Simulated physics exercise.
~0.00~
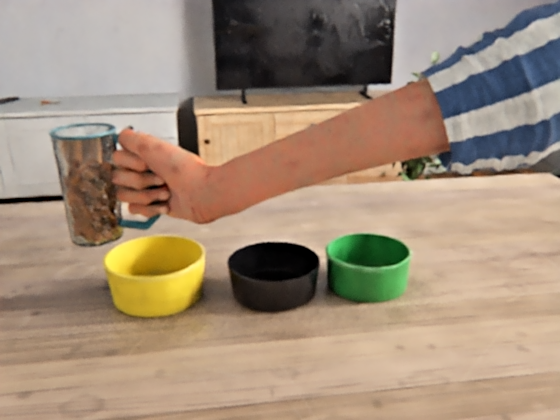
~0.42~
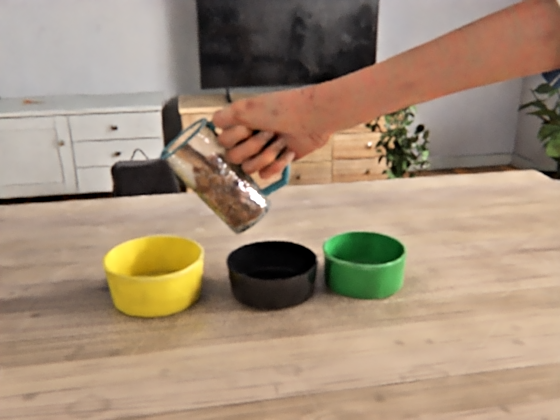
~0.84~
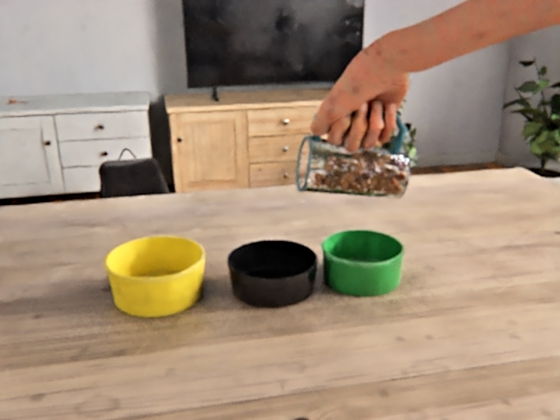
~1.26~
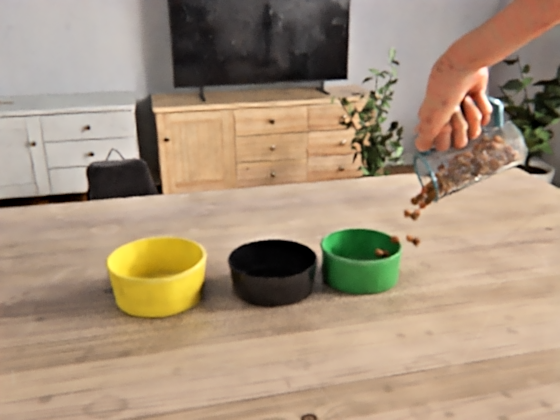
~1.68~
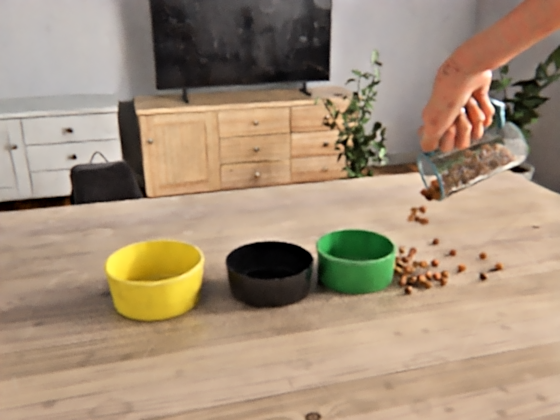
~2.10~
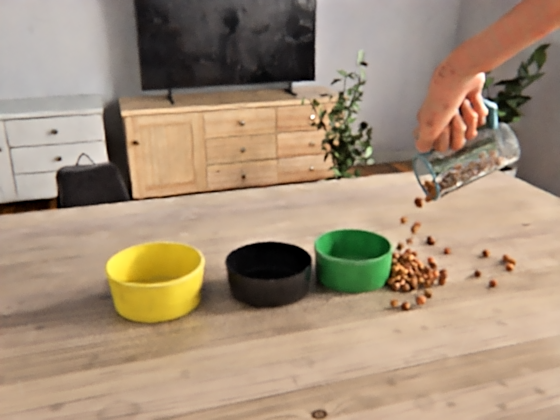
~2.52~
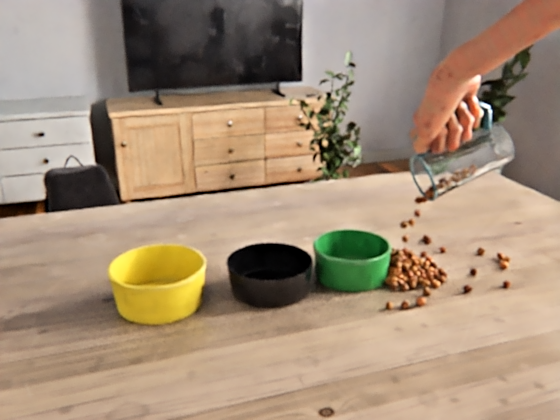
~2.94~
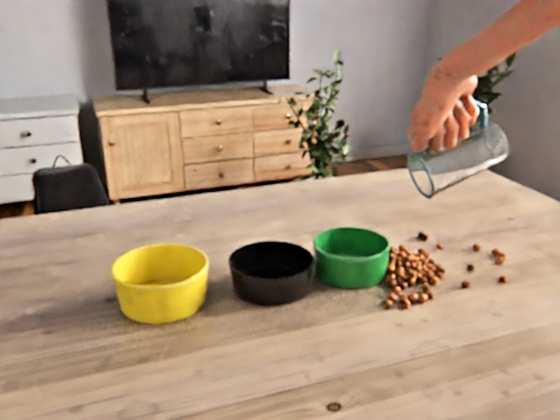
In a living room, seen from slightly above across a pale wooden table, a yellow, a black and a green bowl stand in a row from left to right, with a television on a wooden cabinet behind. A hand holds a clear mug of small brown cereal balls above the yellow bowl. It carries the mug to the right past the others, tipping it onto its side. Beyond the green bowl, the balls pour out, a few reaching that bowl but most landing on the table beside it. The mug ends up empty, with a scattered pile right of the green bowl.
